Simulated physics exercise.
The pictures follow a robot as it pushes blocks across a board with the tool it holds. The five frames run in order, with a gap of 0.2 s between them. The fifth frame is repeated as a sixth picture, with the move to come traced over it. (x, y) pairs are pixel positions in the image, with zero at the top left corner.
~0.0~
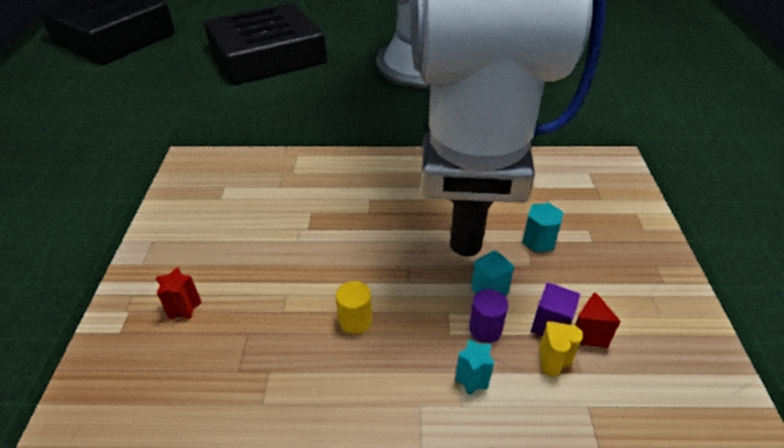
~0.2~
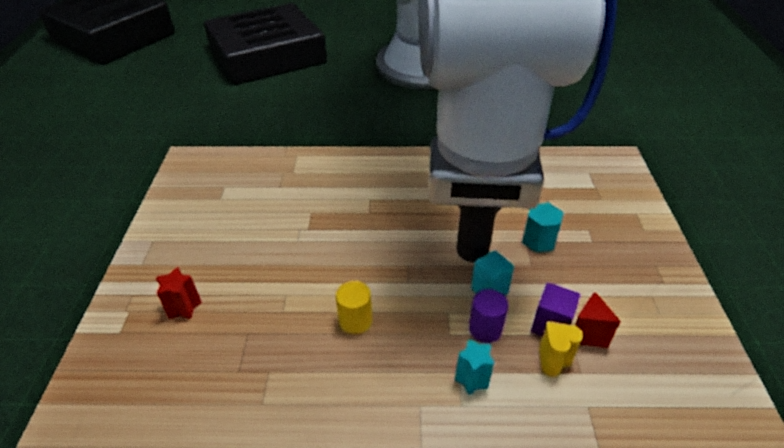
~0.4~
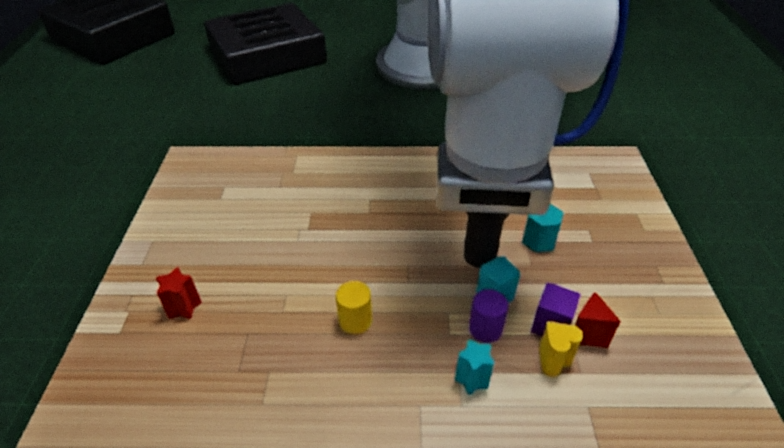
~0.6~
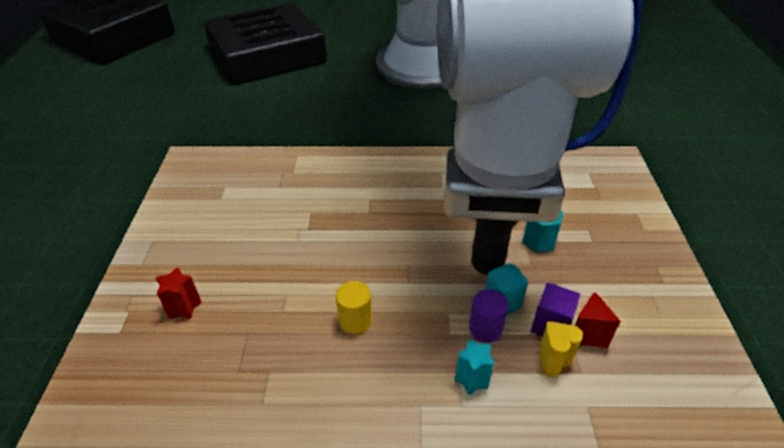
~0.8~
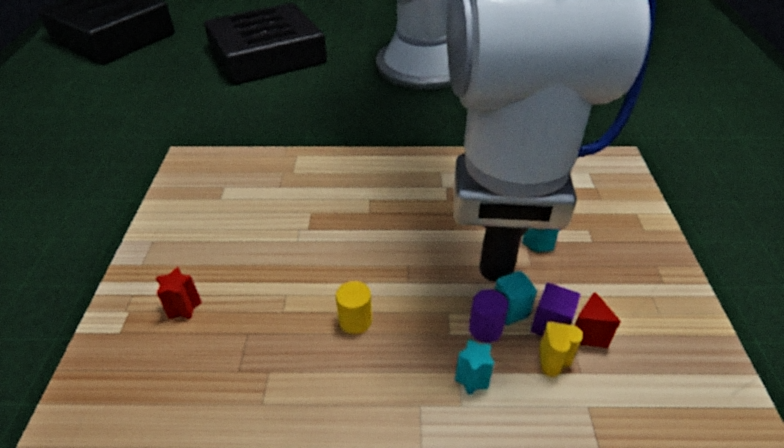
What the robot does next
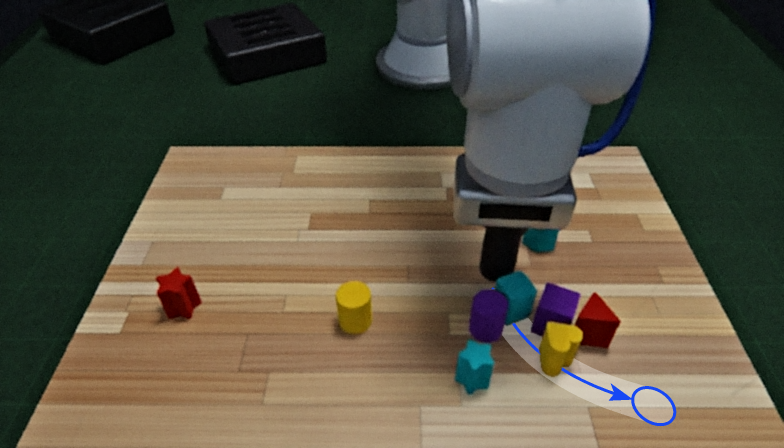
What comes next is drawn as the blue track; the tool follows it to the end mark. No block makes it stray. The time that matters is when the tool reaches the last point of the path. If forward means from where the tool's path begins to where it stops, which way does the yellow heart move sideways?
To the path's right.
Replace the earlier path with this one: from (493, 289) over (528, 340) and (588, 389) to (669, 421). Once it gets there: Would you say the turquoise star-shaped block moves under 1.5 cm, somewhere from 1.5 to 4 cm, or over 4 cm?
It moves only a bit, under 1.5 cm.
Drawn move, from (493, 289) over (524, 337) and (580, 379) to (654, 406).
On the path given first. One third of the way, tool (529, 319); purple round block (492, 314); turquoise square block (552, 337); purple square block (579, 314), turned 30° anticlockwise; yellow heart (583, 358), turned 35° anticlockwise; red triangular piece (610, 312), turned 40° anticlockwise.
Two thirds of the way, tool (588, 362); purple round block (492, 314); turquoise square block (614, 386); purple square block (602, 325), turned 75° anticlockwise; yellow heart (645, 414), turned 25° anticlockwise; red triangular piece (623, 309), turned 85° anticlockwise.
At the end, tool (665, 389); turquoise star-shaped block still; purple round block (492, 314); turquoise square block (654, 411), turned 45° clockwise; purple square block (605, 326), turned 85° anticlockwise; yellow heart (672, 449); red triangular piece (623, 308), turned 90° anticlockwise.
